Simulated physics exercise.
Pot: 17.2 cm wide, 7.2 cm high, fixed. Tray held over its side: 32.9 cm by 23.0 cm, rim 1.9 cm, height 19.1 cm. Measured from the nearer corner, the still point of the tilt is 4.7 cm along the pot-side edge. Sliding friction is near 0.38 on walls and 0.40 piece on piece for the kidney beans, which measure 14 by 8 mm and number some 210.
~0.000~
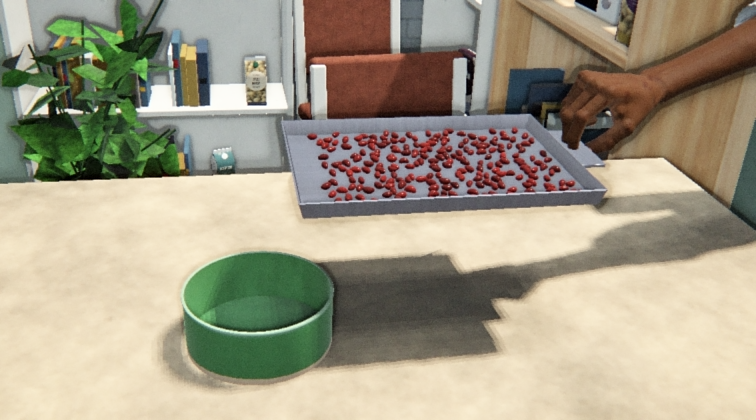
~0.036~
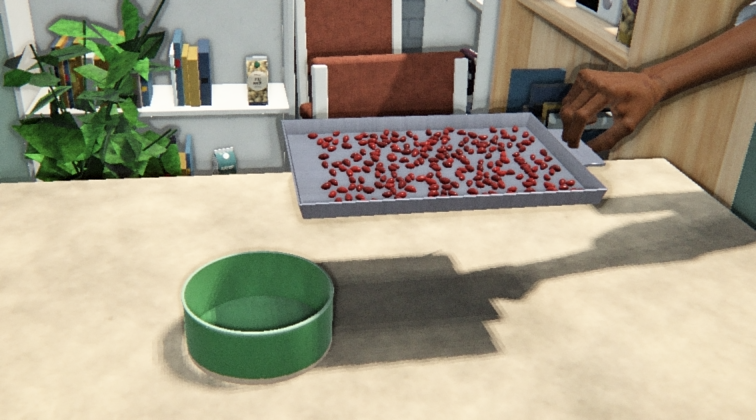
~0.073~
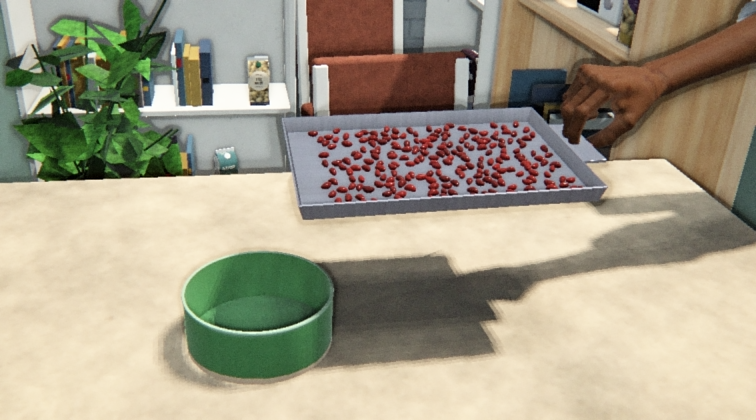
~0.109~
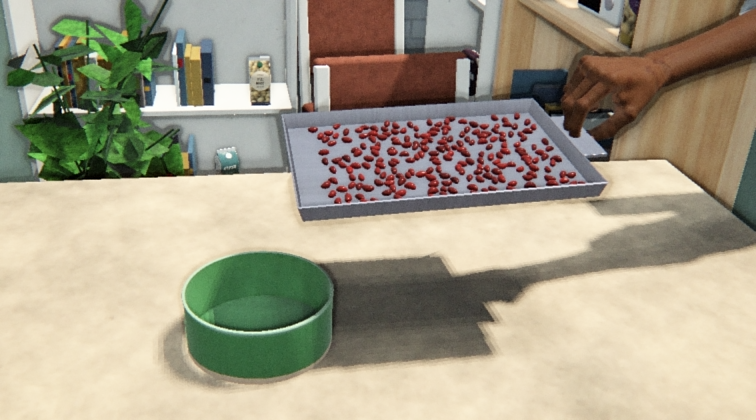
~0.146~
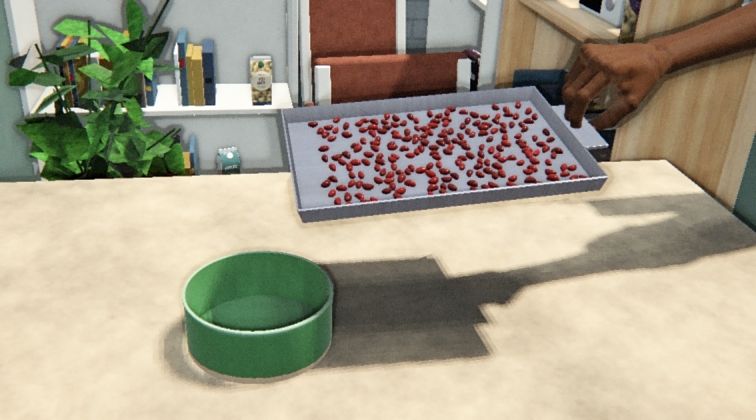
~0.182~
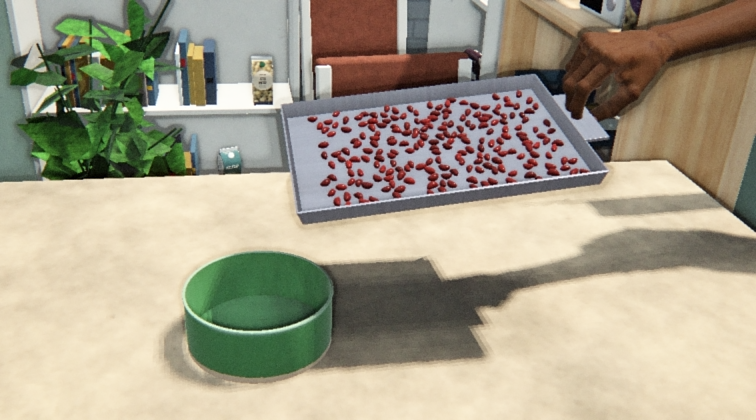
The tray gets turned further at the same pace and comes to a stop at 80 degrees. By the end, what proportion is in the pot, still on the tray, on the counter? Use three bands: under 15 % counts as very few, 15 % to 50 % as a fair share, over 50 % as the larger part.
Pot: A fair share; tray: Very few; counter: The larger part.
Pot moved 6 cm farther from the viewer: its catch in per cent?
Roughly 0 per cent.
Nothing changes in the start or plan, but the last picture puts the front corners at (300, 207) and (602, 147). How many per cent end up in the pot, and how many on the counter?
In the pot: 65 per cent; on the counter: 25 per cent.
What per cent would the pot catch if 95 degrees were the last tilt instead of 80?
40 percent.
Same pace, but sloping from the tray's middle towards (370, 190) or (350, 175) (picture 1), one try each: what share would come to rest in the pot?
The share comes to roughly 70 in a hundred, then roughly 60 in a hundred.
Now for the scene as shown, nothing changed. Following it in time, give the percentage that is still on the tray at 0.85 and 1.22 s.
The figures go 75 and then 15.
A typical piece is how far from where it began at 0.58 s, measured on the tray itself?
Around 7 centimetres.
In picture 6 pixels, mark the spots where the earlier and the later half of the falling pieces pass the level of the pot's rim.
Earlier half close to (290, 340), later half at (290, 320) in pixels.
After 0.58 s, tilt 44 degrees; the tray holds 100 %, the pot 0 %.
Then, at 0.85 s, tilt 67 degrees; the tray holds 75 %, the pot 0 %.
Then, at 1.22 s, tilt 80 degrees; the tray holds 15 %, the pot 20 %.
At rest (2.7 s), pot 40 %, tray 0 %, counter 60 %.
